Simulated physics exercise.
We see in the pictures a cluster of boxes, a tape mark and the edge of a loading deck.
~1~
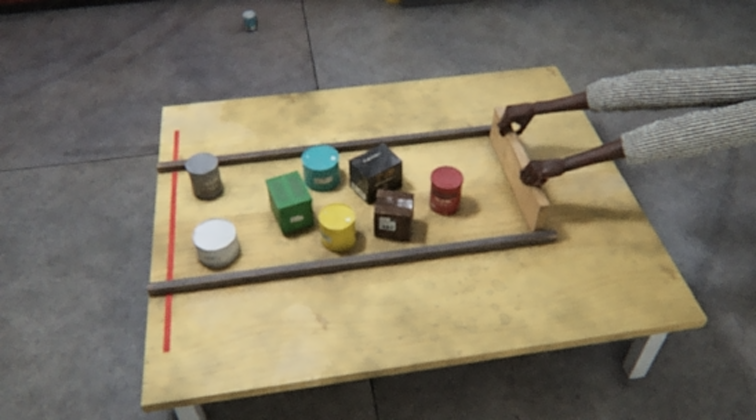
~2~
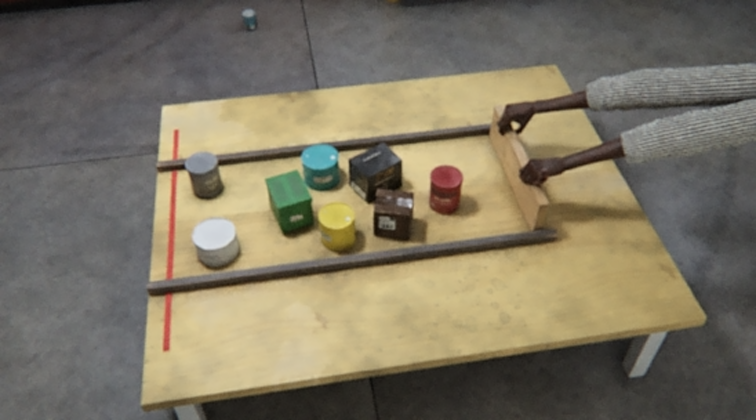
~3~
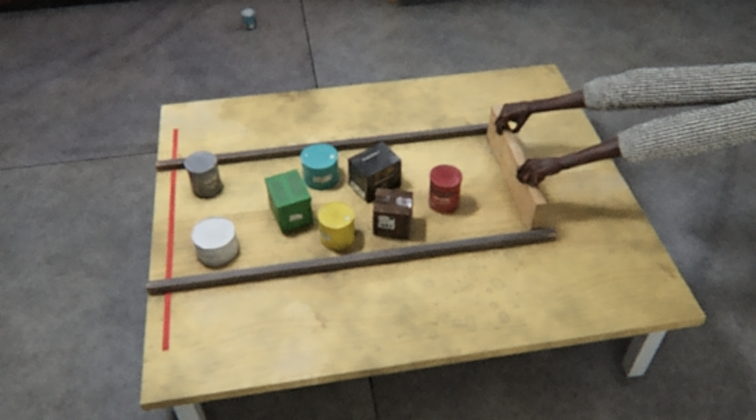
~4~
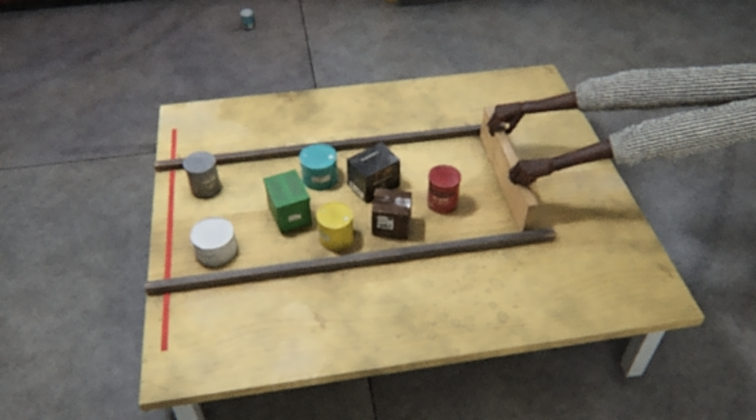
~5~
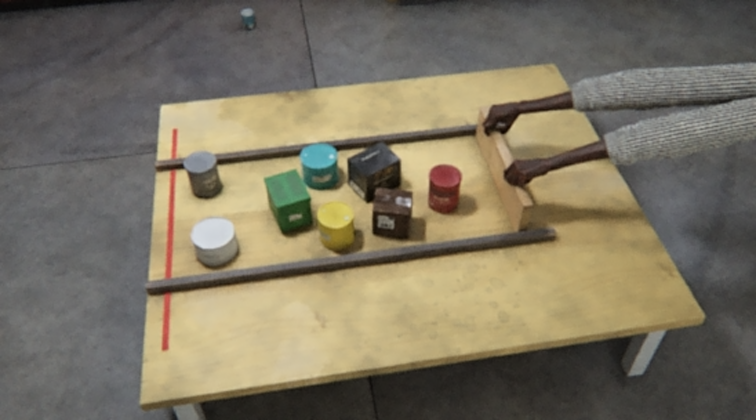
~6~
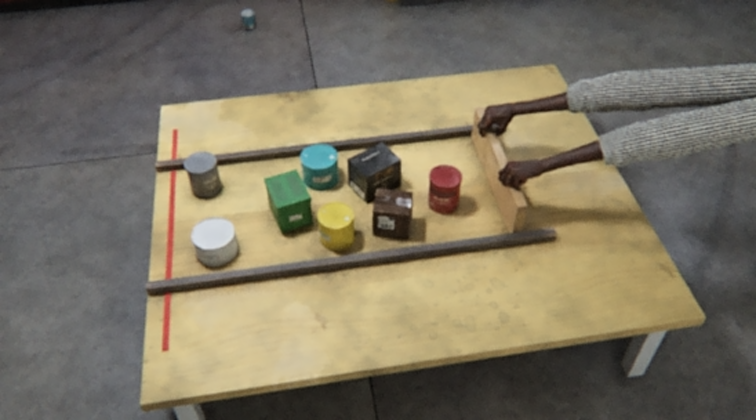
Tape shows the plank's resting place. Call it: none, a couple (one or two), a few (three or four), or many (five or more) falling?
Call: Many.
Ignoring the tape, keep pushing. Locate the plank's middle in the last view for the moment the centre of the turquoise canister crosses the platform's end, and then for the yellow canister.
Roughly at (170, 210) and roughly at (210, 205).
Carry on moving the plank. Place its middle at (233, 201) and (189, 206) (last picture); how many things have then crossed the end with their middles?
Past the end counts: 1 / 4.
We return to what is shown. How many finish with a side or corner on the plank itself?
1 of them.
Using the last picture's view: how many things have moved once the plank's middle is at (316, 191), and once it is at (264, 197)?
First position 6; second position 7.
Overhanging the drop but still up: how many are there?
The number overhanging is 1.
Soon after, none off yet; grey pail at rest near (204, 176); white canister at rest near (215, 242); green tote at rest near (289, 202).
Then, none off yet; grey pail at rest near (204, 176); white canister moved a little near (190, 244); green tote moved about its own width near (220, 211).
At rest, the number that fall off is five or more; fallen, brown box, black box, yellow canister, turquoise canister, green tote, white canister and grey pail.
